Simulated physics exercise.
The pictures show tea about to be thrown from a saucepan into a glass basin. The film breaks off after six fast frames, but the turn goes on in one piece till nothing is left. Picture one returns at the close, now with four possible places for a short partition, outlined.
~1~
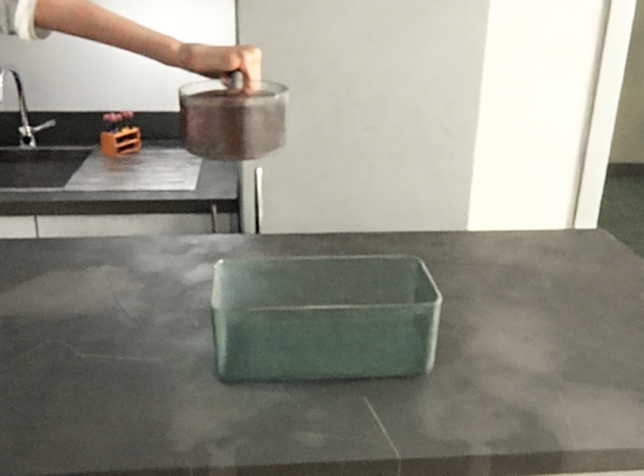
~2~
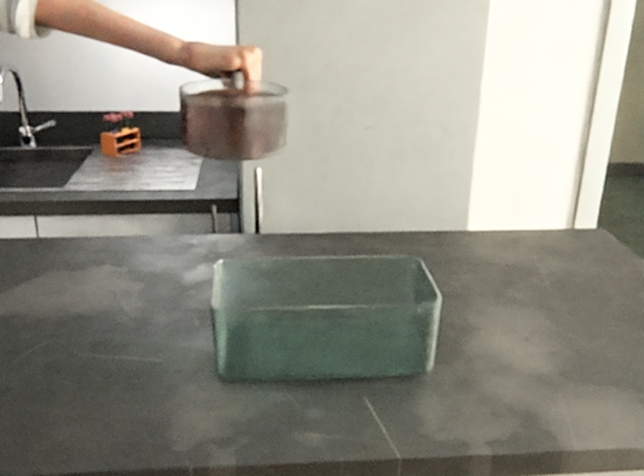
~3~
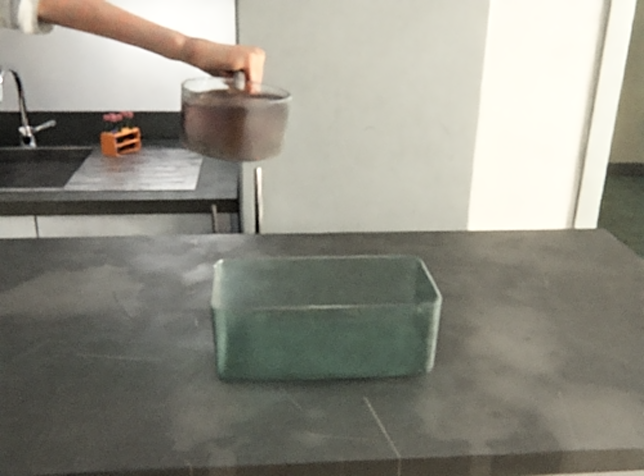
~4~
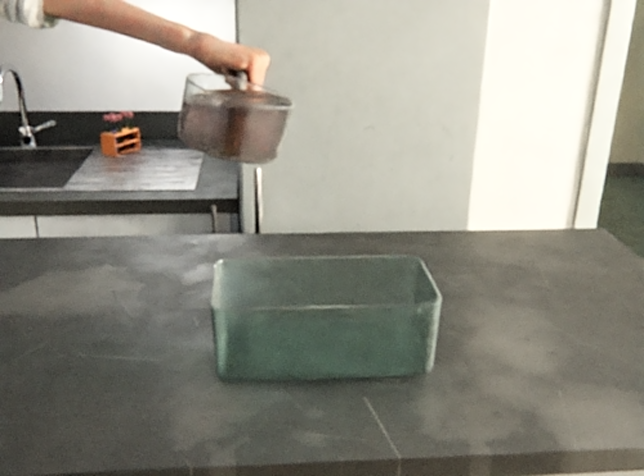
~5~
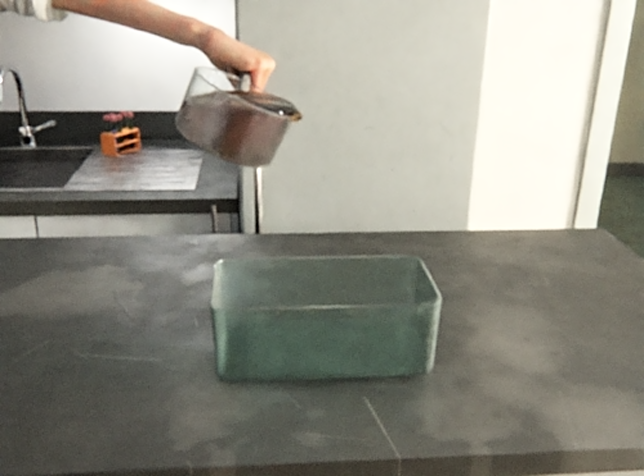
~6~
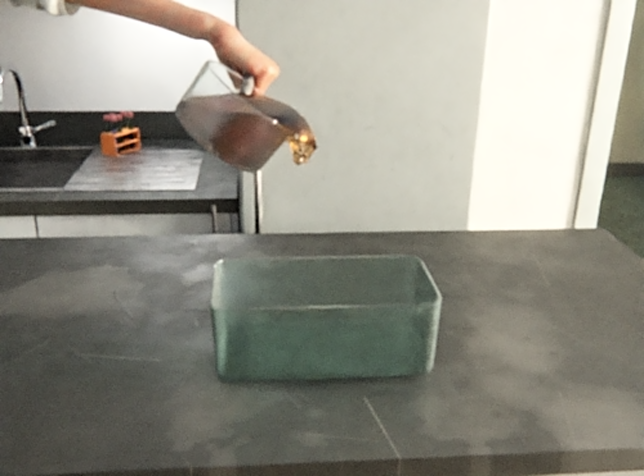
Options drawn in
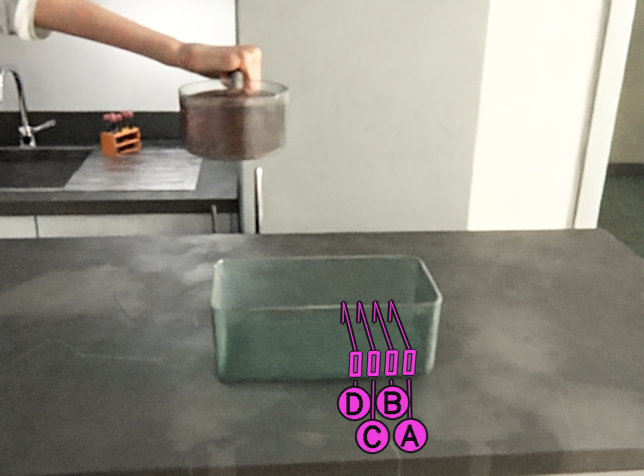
A hand tilts a saucepan of brown tea rightward until some spills over its lip.
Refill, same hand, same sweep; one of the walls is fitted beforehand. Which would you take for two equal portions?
Position D.
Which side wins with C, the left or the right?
The left side.
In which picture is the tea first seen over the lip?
Picture 5.
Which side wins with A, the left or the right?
More ends on the left.
On the marked copy, A at (409, 379); B at (391, 380); C at (373, 380); D at (355, 381).
With A, about 82 % ends left of the wall and 15 % right of it; 3 % is lost outside.
With B, about 87 % ends left of the wall and 9 % right of it; 4 % is lost outside.
With C, about 73 % ends left of the wall and 23 % right of it; 4 % is lost outside.
With D, about 50 % ends left of the wall and 48 % right of it.
